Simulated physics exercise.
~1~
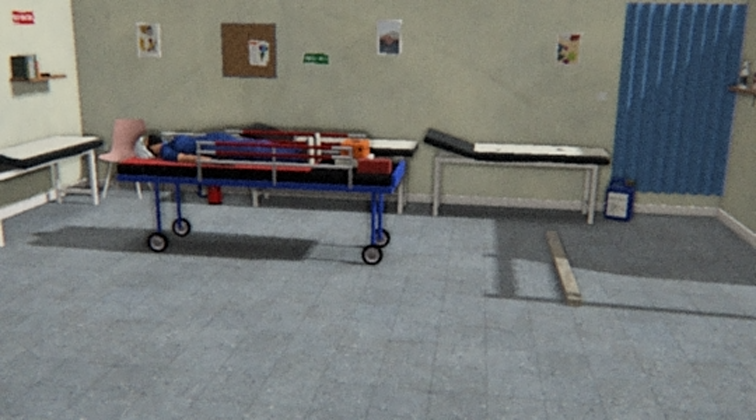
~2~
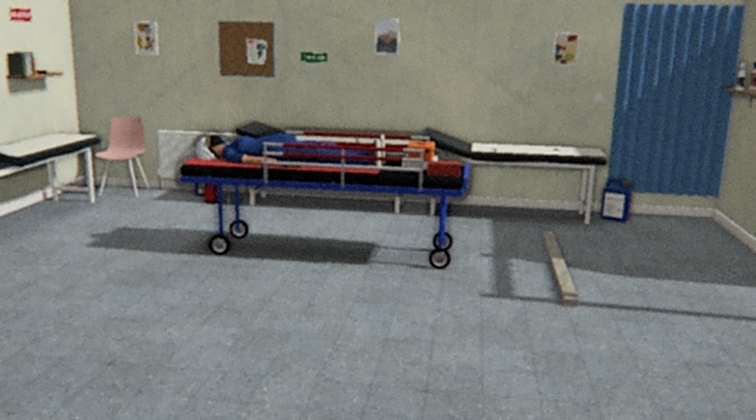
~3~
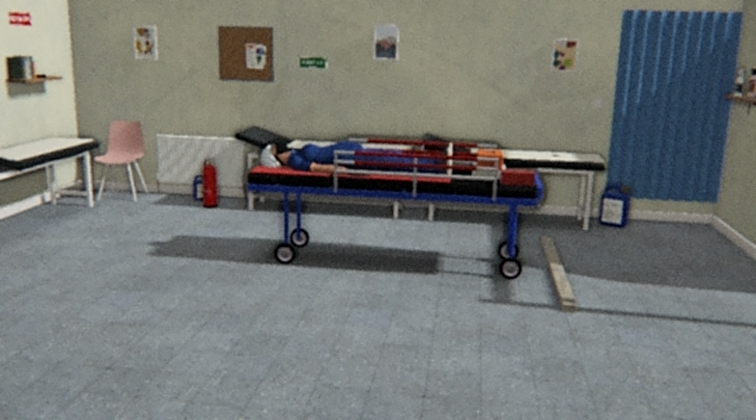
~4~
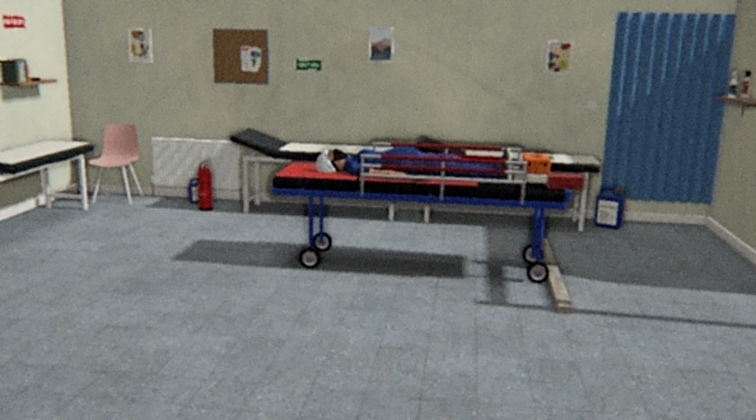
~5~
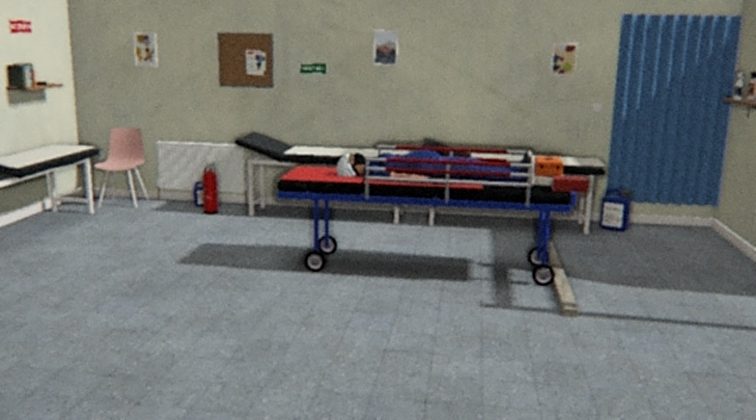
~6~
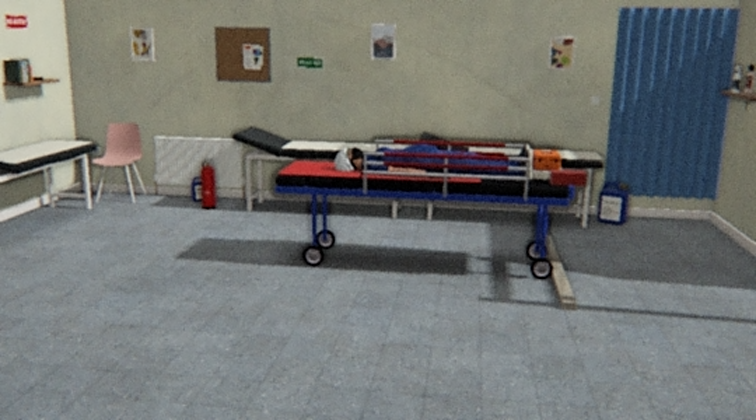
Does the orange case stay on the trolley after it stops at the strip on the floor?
Yes, the orange case stays on the trolley. It ends up resting near the right end, beyond the person's feet.
